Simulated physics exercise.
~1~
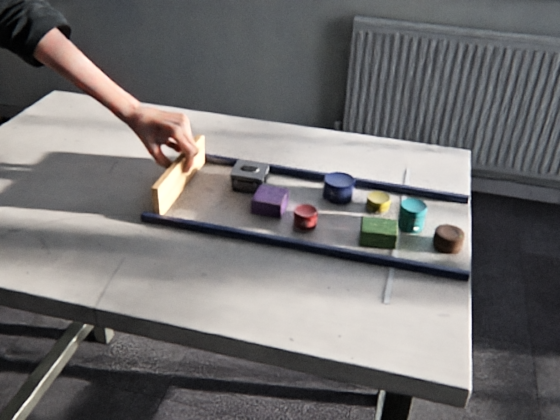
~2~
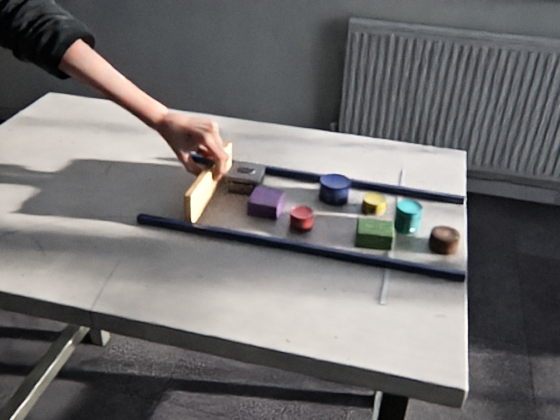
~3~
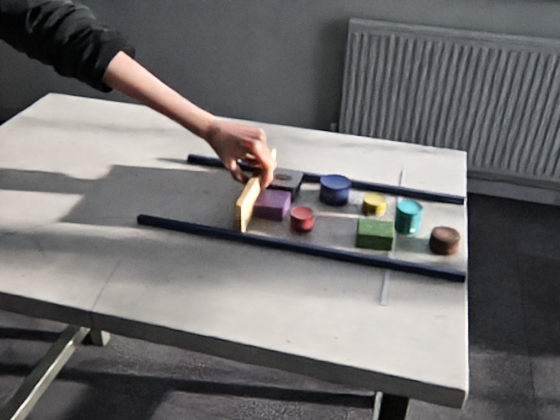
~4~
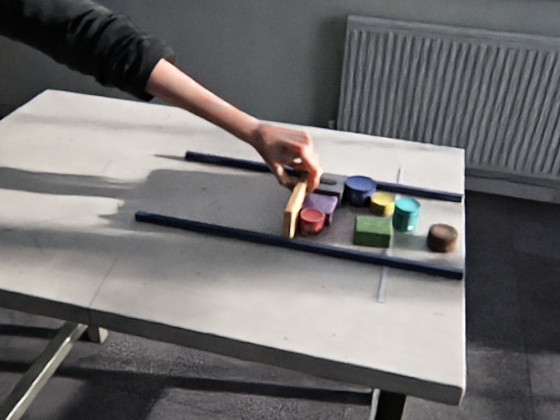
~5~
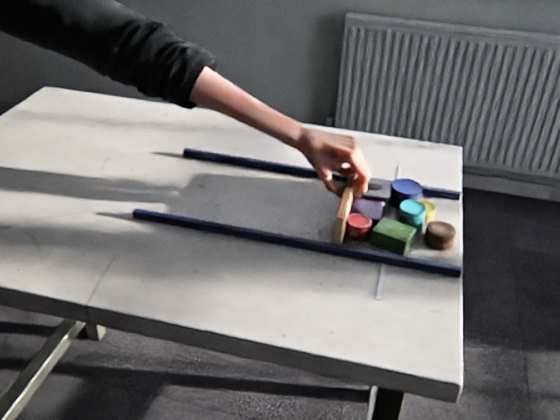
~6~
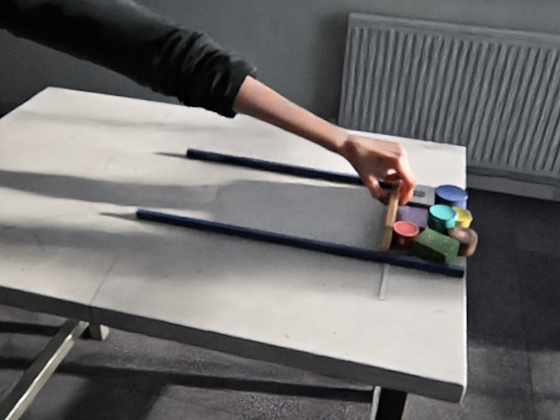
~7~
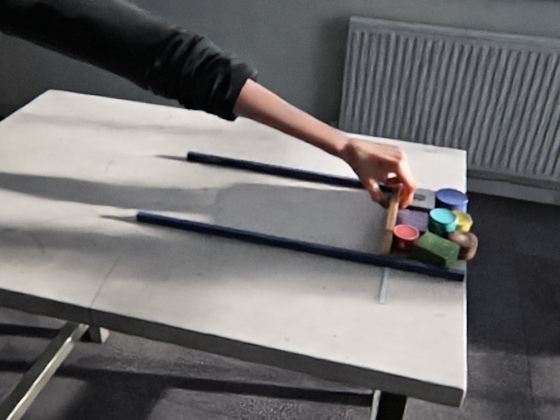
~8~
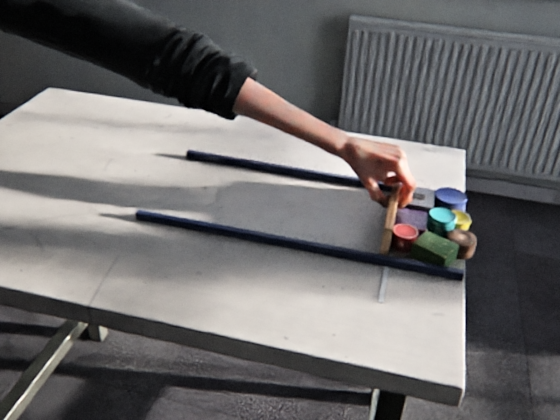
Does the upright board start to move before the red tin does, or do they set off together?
The board starts to move before the red tin. The hand is already sliding the board to the right while the red tin is still at rest, and the tin only moves later.
The clip shows a hand pushing an upright board to the right between two dark rails on a table, gathering scattered colourful blocks and round containers into a cluster near the table's right edge, where the board stops and everything stays on the table.
